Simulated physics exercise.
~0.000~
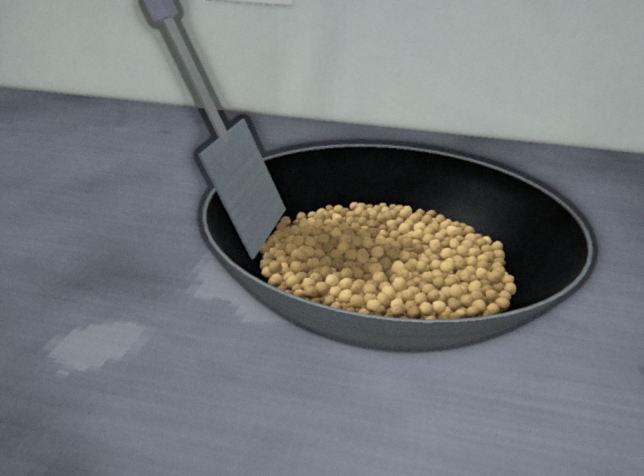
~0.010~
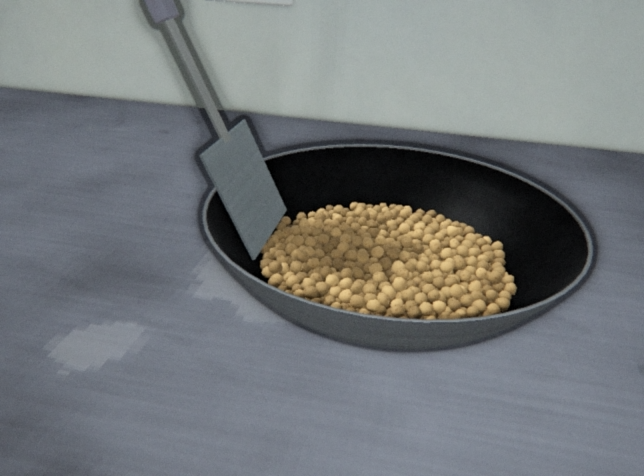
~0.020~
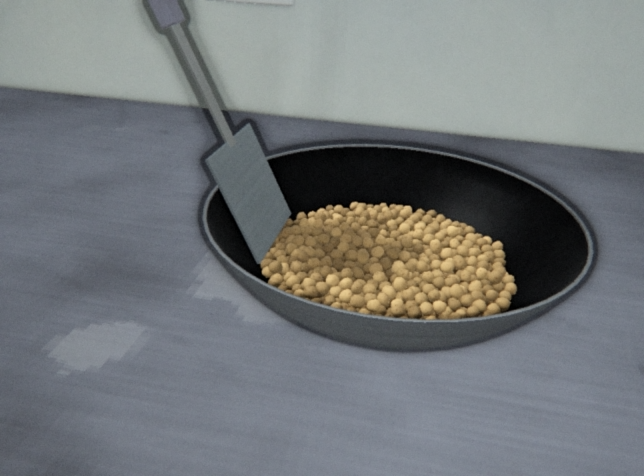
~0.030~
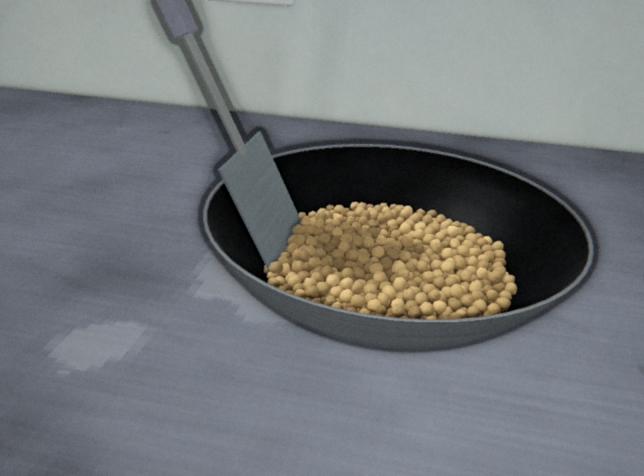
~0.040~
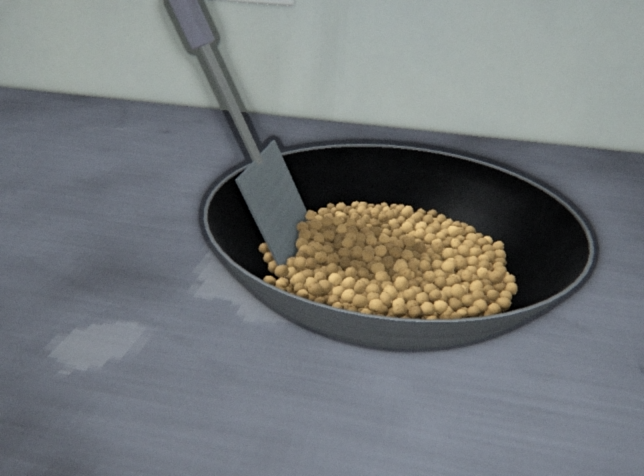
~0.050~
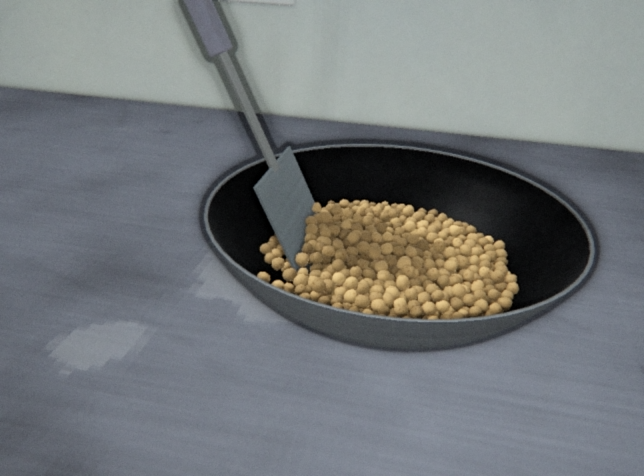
A spatula resting at the left side of a dark pan stayed nearly still at first, then slid slowly to the right into the pile of chickpeas, nudging a few near its edge.
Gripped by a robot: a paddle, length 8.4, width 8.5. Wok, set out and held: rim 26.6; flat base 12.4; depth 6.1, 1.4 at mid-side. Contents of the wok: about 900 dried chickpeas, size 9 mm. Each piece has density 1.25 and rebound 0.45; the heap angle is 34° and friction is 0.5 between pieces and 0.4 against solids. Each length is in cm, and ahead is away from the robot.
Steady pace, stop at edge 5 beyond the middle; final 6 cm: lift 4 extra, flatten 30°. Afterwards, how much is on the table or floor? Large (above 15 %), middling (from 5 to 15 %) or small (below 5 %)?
Middling; from 5 to 15 %.
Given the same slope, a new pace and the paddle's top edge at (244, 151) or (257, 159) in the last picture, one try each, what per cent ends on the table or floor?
Roughly 0 per cent, then roughly 0 per cent.
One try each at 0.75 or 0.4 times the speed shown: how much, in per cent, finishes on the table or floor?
Around 0 per cent, then around 0 per cent, would end on the table or floor.
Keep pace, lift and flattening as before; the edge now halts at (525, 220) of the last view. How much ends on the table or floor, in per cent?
Roughly 30 per cent.
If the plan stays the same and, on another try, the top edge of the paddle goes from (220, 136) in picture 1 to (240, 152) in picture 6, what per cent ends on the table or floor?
0 %.
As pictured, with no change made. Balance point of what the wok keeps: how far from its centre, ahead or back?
4.0 cm ahead.
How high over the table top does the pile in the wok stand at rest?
6.0 cm.
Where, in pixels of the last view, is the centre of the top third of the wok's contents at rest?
Approximately at pixel (503, 258).
By 0.08 s, sloping 65°, highest piece 6 above the table; 900 in the wok.
By 0.10 s, sloping 55°, highest piece 7 above the table; 900 in the wok.
By 0.32 s, sloping 35°, highest piece 8 above the table; 811 in the wok, 68 on the table or floor, 21 on the blade or in flight.
By 1.37 s, sloping 35°, highest piece 6 above the table; 810 in the wok, 90 on the table or floor.
Final count, 810 in the wok, 90 on the table or floor. That is 10 % on the table or floor.
